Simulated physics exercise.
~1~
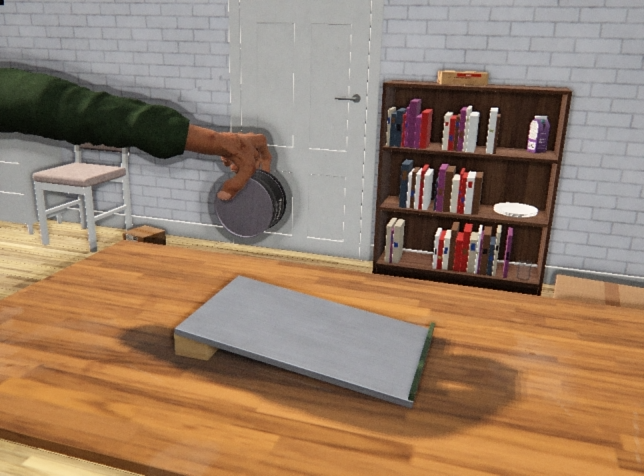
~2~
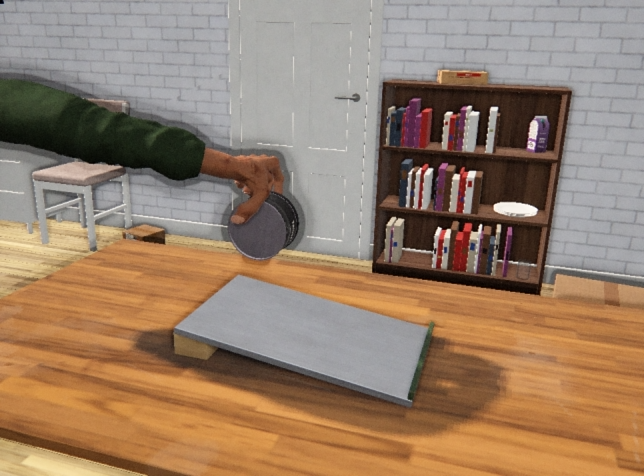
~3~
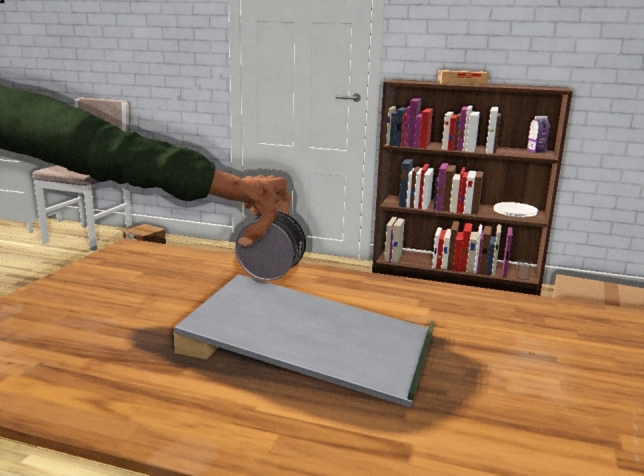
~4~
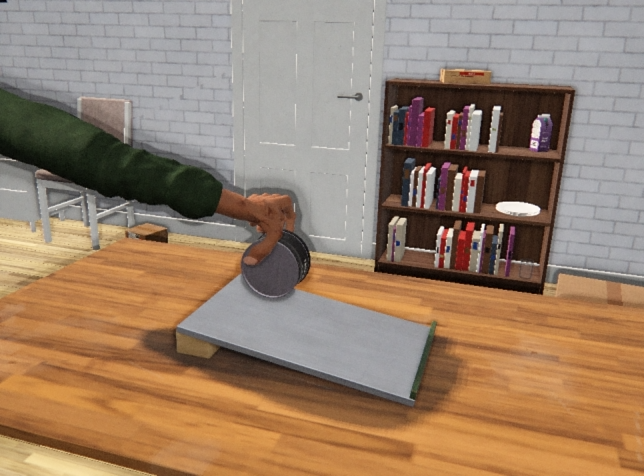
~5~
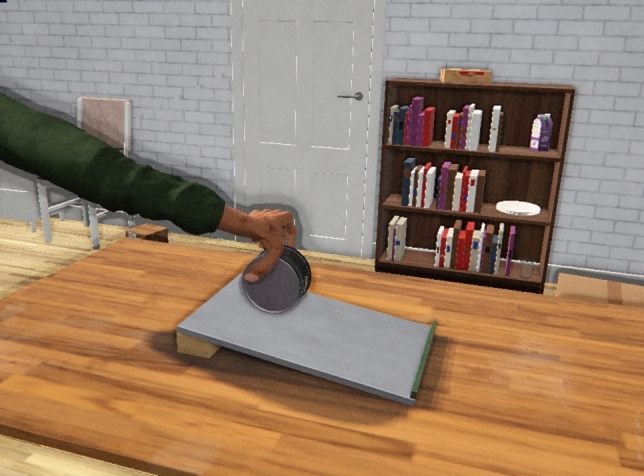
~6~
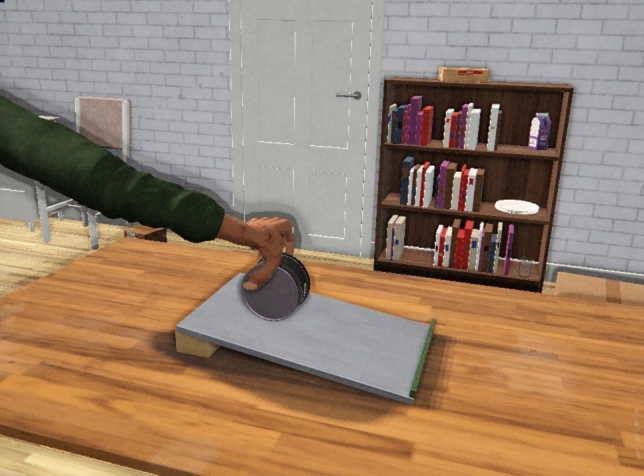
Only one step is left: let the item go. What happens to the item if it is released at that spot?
It starts moving toward the bottom.
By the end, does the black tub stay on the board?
Black tub - gone from the top.
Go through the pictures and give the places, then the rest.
Coming down; black tub (250, 203), in the first picture.
Coming down; black tub (263, 225), in the second picture.
Coming down; black tub (271, 246), in the third picture.
Coming down; black tub (276, 264), in the fourth picture.
Coming down; black tub (277, 279), in the fifth picture.
Set down, still held; black tub (276, 287), in the sixth picture.
Then, 1.30 s past the last view, black tub now off the board.
Then, 2.50 s past the last view, things are still on the move.
Finally, off the board, black tub. The black tub runs down the board.
